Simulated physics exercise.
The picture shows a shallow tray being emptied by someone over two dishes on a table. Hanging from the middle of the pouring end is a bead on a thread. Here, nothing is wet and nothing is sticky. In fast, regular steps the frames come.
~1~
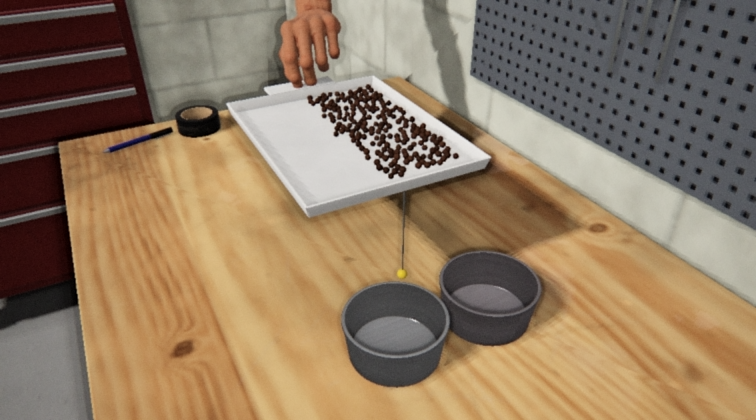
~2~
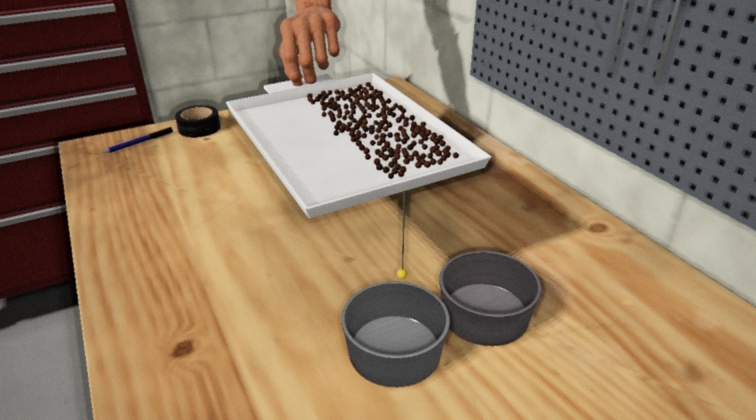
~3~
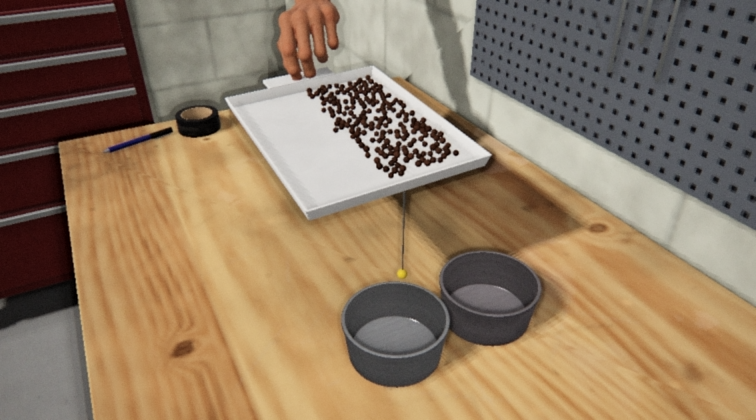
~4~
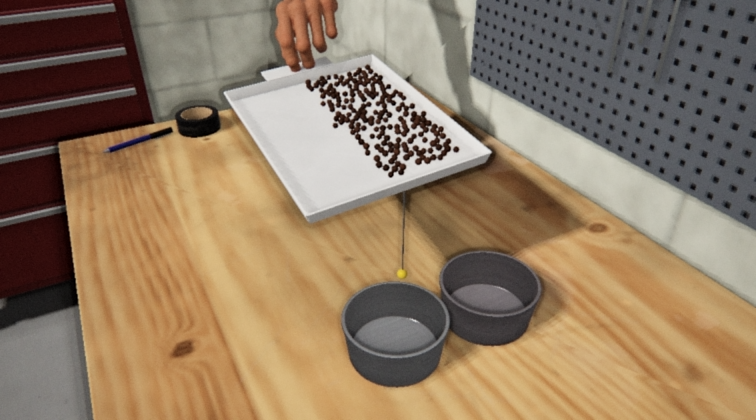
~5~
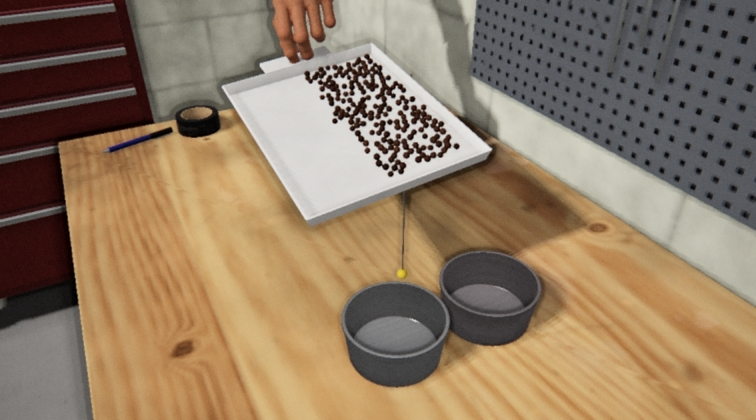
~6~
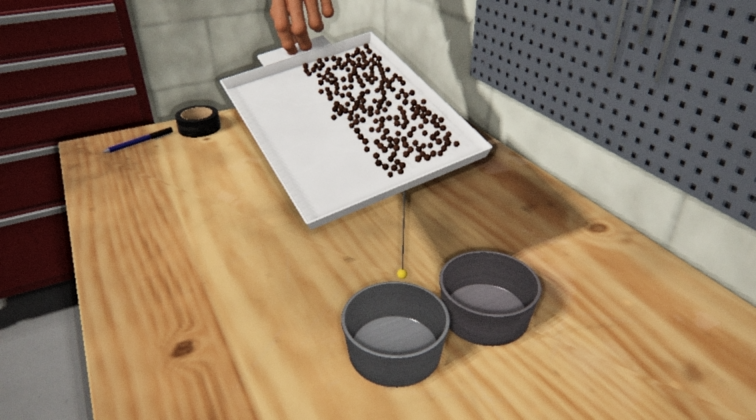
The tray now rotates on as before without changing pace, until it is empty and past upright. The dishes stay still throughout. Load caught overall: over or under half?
Under.
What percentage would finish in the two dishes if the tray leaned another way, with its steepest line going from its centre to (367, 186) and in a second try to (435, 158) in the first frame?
Shares: 60 %, then 70 %.
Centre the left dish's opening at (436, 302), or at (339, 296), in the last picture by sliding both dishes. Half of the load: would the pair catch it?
The first time it's lower than half, the second time higher than half.
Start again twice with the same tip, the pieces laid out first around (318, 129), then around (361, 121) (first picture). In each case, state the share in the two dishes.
Roughly 10 per cent, then 10 per cent.
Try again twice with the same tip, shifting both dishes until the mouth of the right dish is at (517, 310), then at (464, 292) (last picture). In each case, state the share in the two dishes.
First some 0, then 30 per cent.
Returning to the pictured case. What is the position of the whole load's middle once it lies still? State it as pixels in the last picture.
The centre comes to rest near (307, 353).
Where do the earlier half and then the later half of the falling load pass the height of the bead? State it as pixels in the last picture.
Half one: (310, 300), half two: (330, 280).
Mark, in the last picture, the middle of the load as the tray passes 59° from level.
In the last view the centre sits at roughly (326, 224).
Just after the last frame, tray tipped steeply; roughly two thirds on the tray; just a few in the left dish; roughly a quarter outside both; about a tenth in the air.
A moment on, tray tipped right over; about a tenth on the tray; about a tenth in the left dish; the larger part outside both; about a tenth in the air.
Further on, tray tipped past a quarter turn; about a tenth in the left dish; almost all outside both.
When it is over, tray tipped past a quarter turn; about a tenth in the left dish; not one in the right dish; almost all outside both.
